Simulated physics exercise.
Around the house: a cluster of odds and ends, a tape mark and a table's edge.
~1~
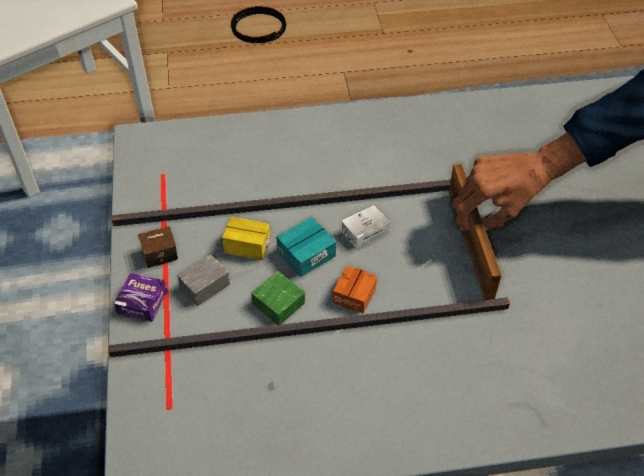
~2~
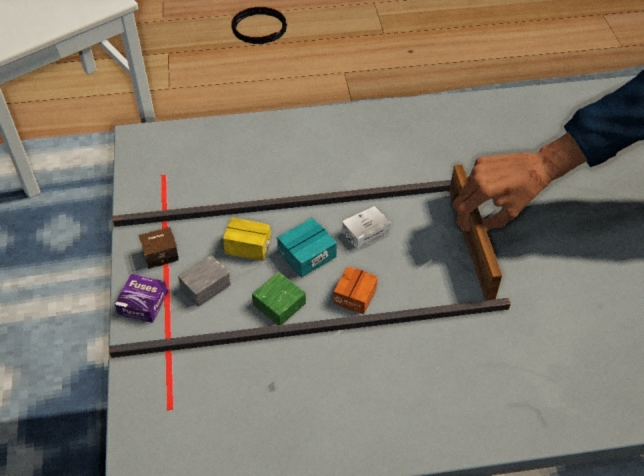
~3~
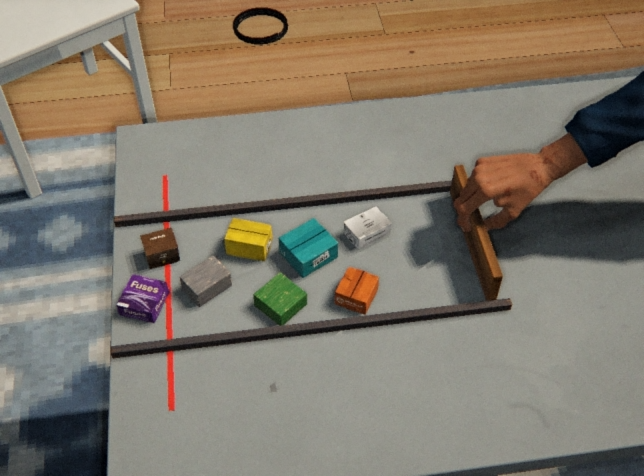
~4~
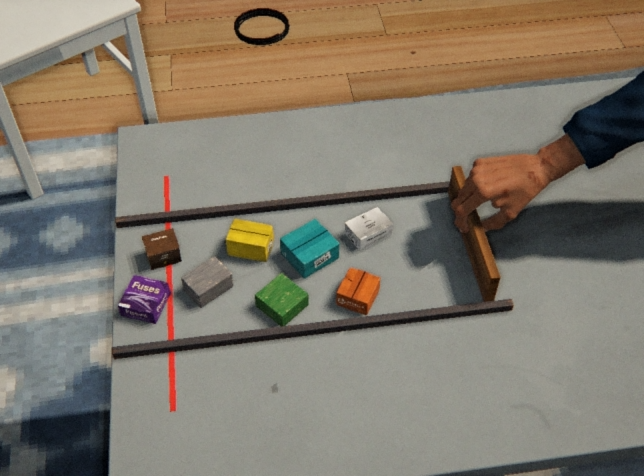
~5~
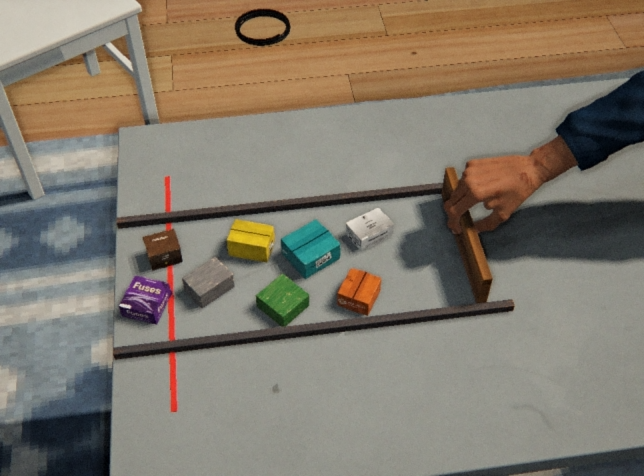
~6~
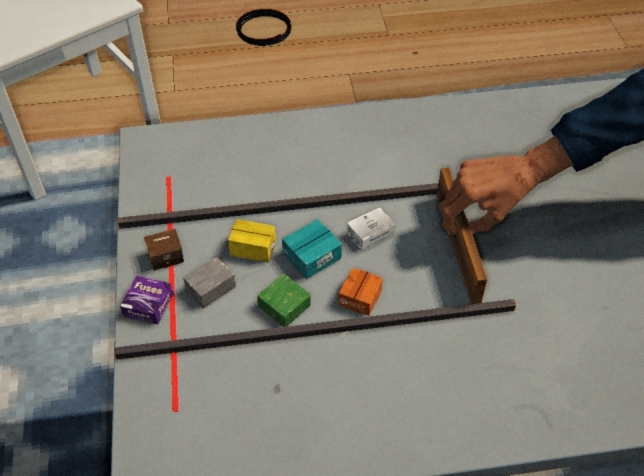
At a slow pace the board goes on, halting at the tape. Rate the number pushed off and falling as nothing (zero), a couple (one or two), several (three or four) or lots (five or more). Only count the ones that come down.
It is several.
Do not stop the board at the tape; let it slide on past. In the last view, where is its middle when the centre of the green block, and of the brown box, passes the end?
Near (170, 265) in the first case, near (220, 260) in the other.
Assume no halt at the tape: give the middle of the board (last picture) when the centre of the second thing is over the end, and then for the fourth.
Roughly (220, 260) for the earlier crossing, roughly (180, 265) for the later one.
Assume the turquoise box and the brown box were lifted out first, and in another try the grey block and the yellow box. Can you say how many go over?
Counts - first: 2, second: 2.
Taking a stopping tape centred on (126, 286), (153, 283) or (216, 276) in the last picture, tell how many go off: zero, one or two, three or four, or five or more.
Going through the tapes in order, the count is at least five, then more than four, then one or two.
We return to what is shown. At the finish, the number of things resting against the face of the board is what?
The count in contact is 3.
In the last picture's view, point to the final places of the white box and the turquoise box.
The white box stops around (150, 233); the turquoise box around (141, 265).
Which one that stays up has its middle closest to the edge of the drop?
That's the green block.
A little later, none off yet; purple box at rest near (147, 300); brown box at rest near (164, 249); grey block at rest near (210, 282).
Next, none off yet; purple box shifted a little near (134, 305); brown box moving near (155, 248); grey block shifted about its own width near (184, 287).
When it is over, the number that fall off is three or four; down, yellow box, grey block, brown box and purple box.
